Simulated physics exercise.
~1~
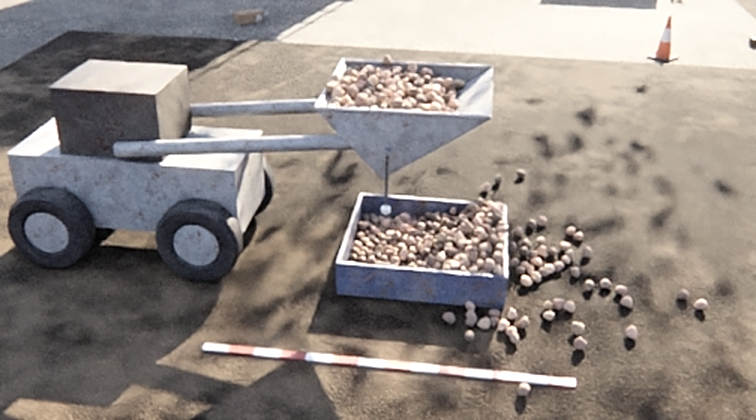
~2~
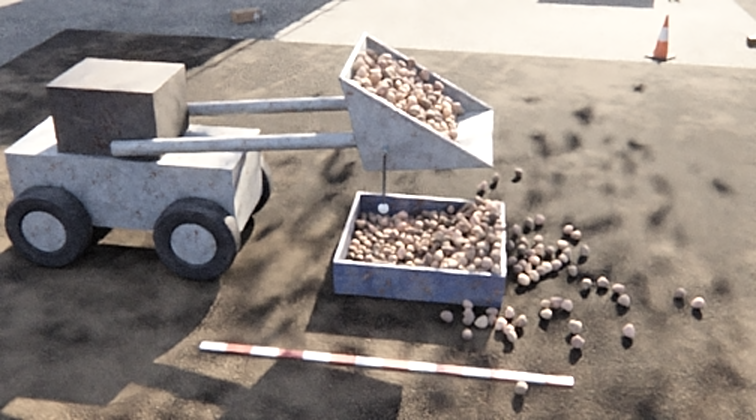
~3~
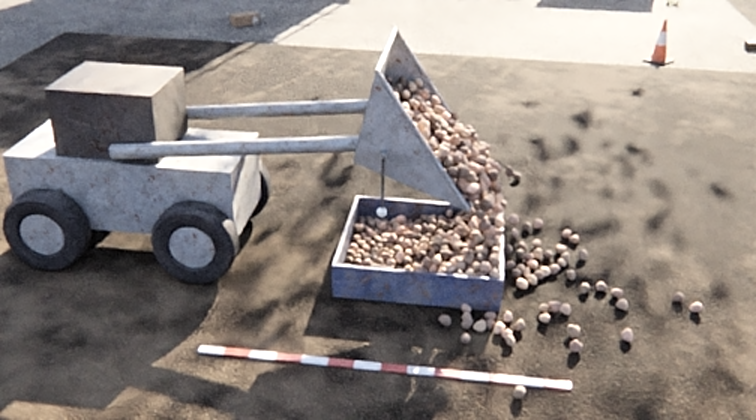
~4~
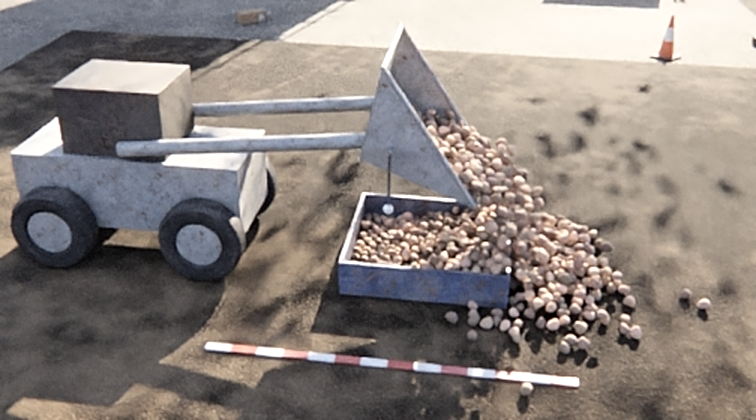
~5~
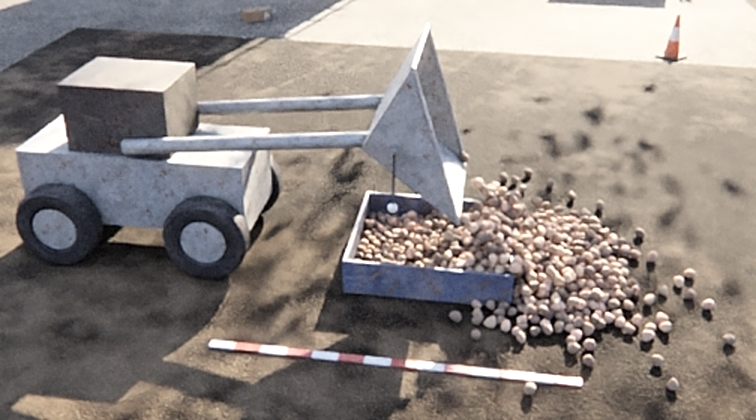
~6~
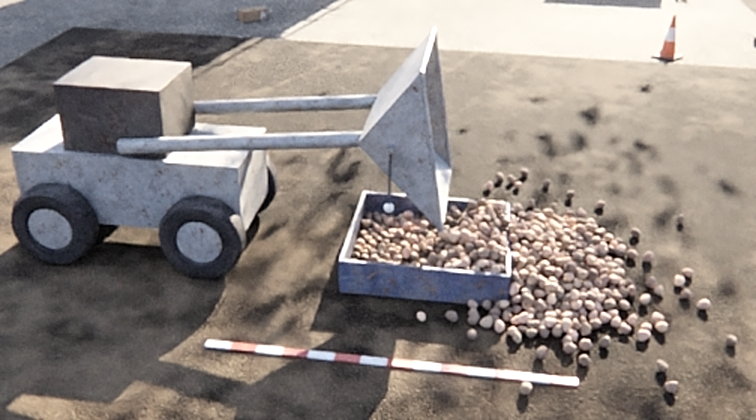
The clip shows a wheeled loader tipping its raised bucket of round, pinkish stones over an already filled low bin; the stones pour down to the right, mostly spilling past the bin's edge, until the steeply tilted bucket stops above a broad heap on the ground.
